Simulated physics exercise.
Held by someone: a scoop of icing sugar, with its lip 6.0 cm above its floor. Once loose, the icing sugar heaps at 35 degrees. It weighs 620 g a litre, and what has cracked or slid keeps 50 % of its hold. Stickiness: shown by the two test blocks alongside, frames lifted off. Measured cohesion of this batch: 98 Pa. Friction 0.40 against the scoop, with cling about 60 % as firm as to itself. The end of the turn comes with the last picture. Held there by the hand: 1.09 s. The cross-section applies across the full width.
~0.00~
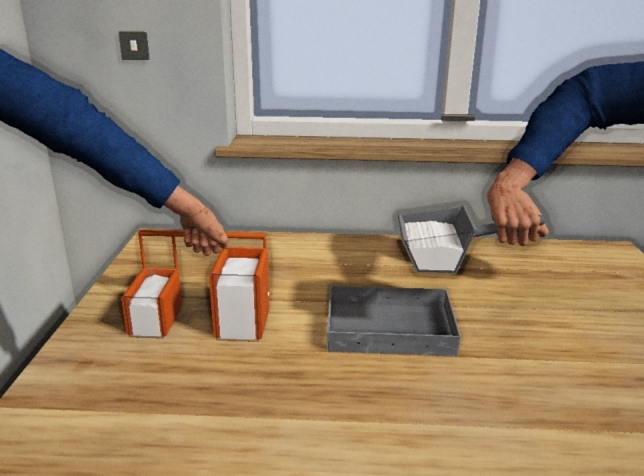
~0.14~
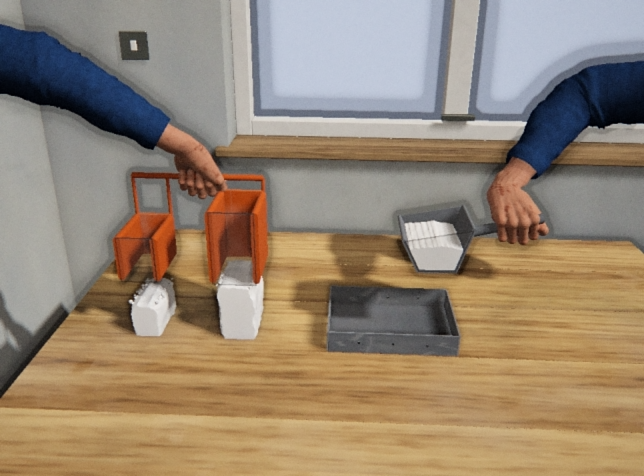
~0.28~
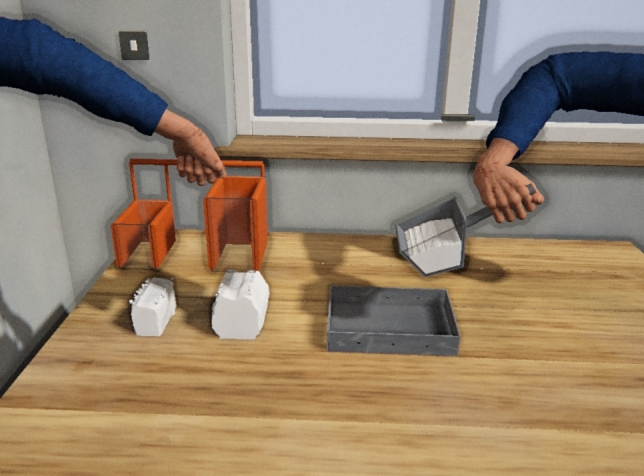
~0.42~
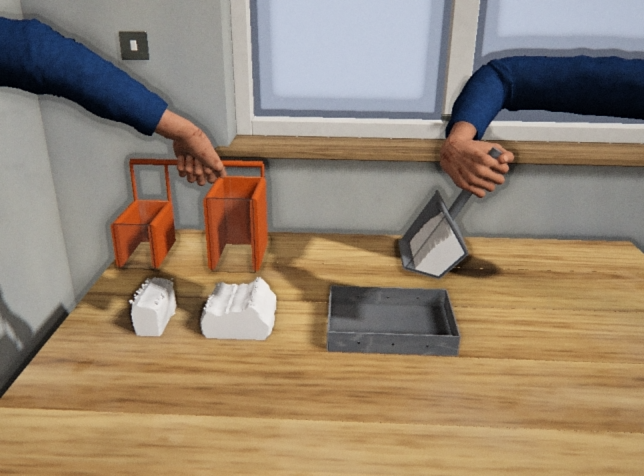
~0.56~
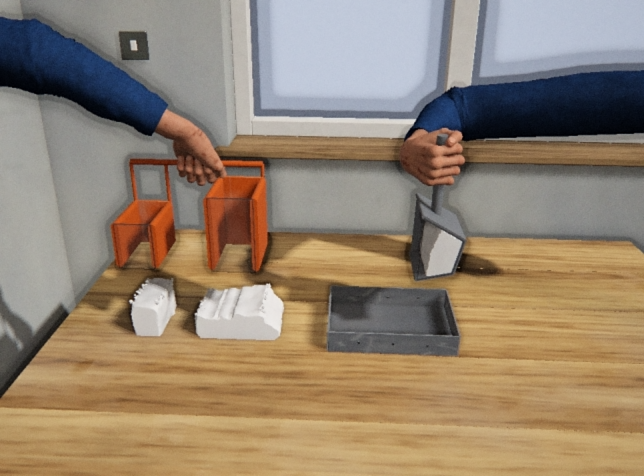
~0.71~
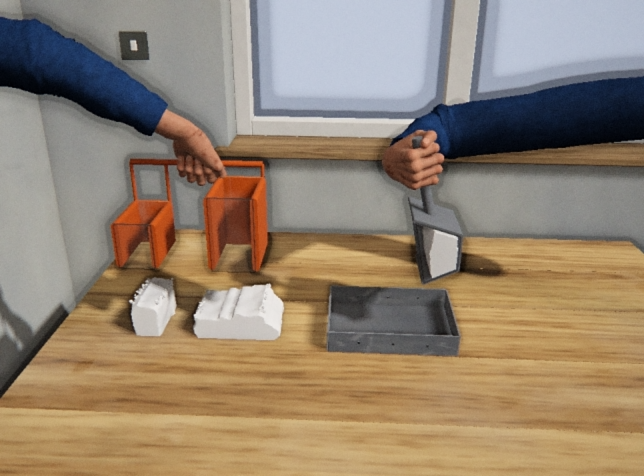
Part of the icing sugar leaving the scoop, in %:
64 %.
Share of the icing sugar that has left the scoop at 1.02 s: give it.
Something close to 40 in a hundred.
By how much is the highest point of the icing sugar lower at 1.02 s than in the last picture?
Some 4.5 cm.
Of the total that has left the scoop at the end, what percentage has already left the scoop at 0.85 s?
It stands at about 0 percent.
By 0.85 s, the scoop is at 90 degrees and 0 % has left it.
By 1.02 s, the scoop is at 90 degrees and 42 % has left it.
By 1.19 s, the scoop is at 90 degrees and 64 % has left it.
By 1.36 s, the scoop is at 90 degrees and 64 % has left it.
By 1.47 s, at the end, the scoop is at 90 degrees and 64 % has left it.
